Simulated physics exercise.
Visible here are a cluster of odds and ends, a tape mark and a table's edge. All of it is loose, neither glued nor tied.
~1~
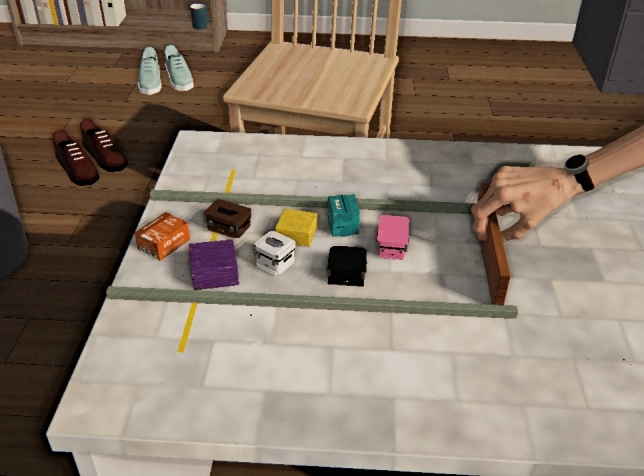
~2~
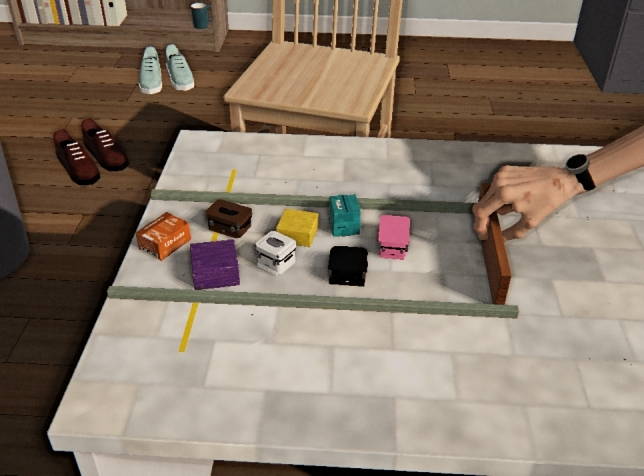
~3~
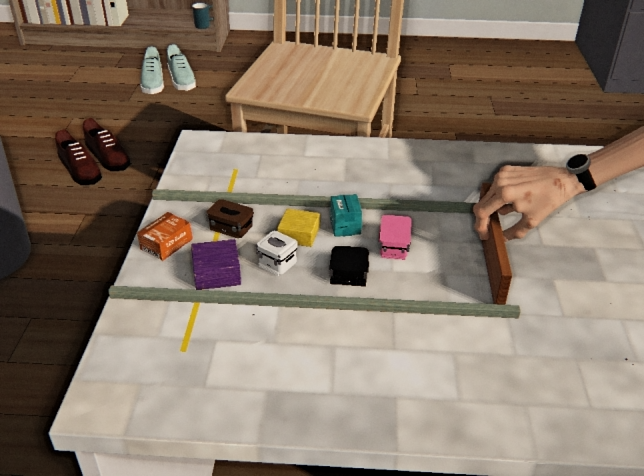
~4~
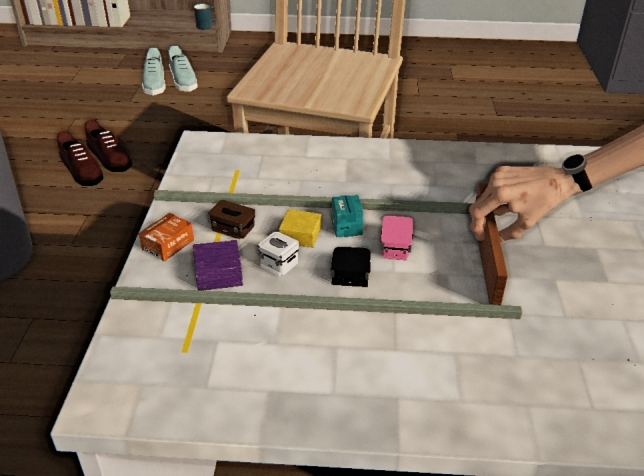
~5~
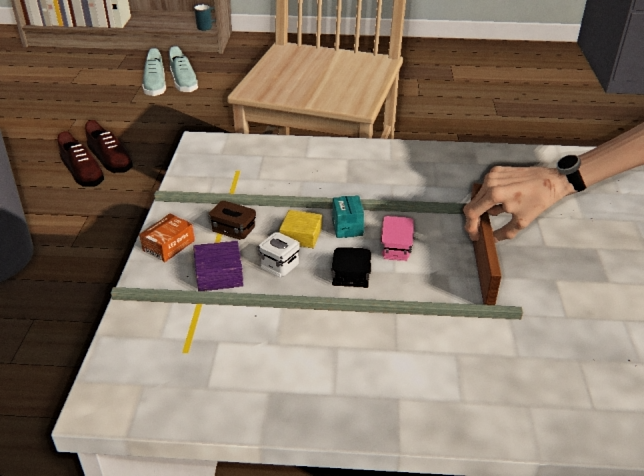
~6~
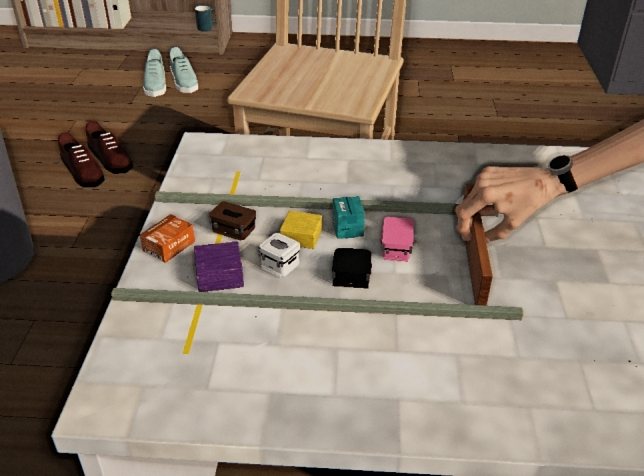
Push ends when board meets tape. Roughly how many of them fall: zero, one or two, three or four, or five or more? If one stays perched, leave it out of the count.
One or two.
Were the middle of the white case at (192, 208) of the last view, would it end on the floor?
Here it holds its spot.
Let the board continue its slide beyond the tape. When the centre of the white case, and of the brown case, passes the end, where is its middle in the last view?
Roughly (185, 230); for the second one, roughly (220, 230).
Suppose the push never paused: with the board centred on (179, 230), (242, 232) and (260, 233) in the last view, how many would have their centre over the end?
In that order 5, 1 and 0.
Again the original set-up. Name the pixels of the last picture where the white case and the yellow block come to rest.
First (161, 250), then (176, 219).
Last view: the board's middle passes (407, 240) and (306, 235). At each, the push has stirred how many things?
Respectively 1 and 7.
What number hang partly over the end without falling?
In total, 1 of them.
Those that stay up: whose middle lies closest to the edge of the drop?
The purple block.
Soon after, none off yet; orange box at rest near (168, 238); purple block at rest near (219, 266); brown case at rest near (233, 222).
Then, none off yet; orange box moved a little near (143, 243); purple block moved about its own width near (164, 268); brown case moved about its own width near (179, 223).
By the end, the number that fall off is one or two; fallen, brown case and orange box.
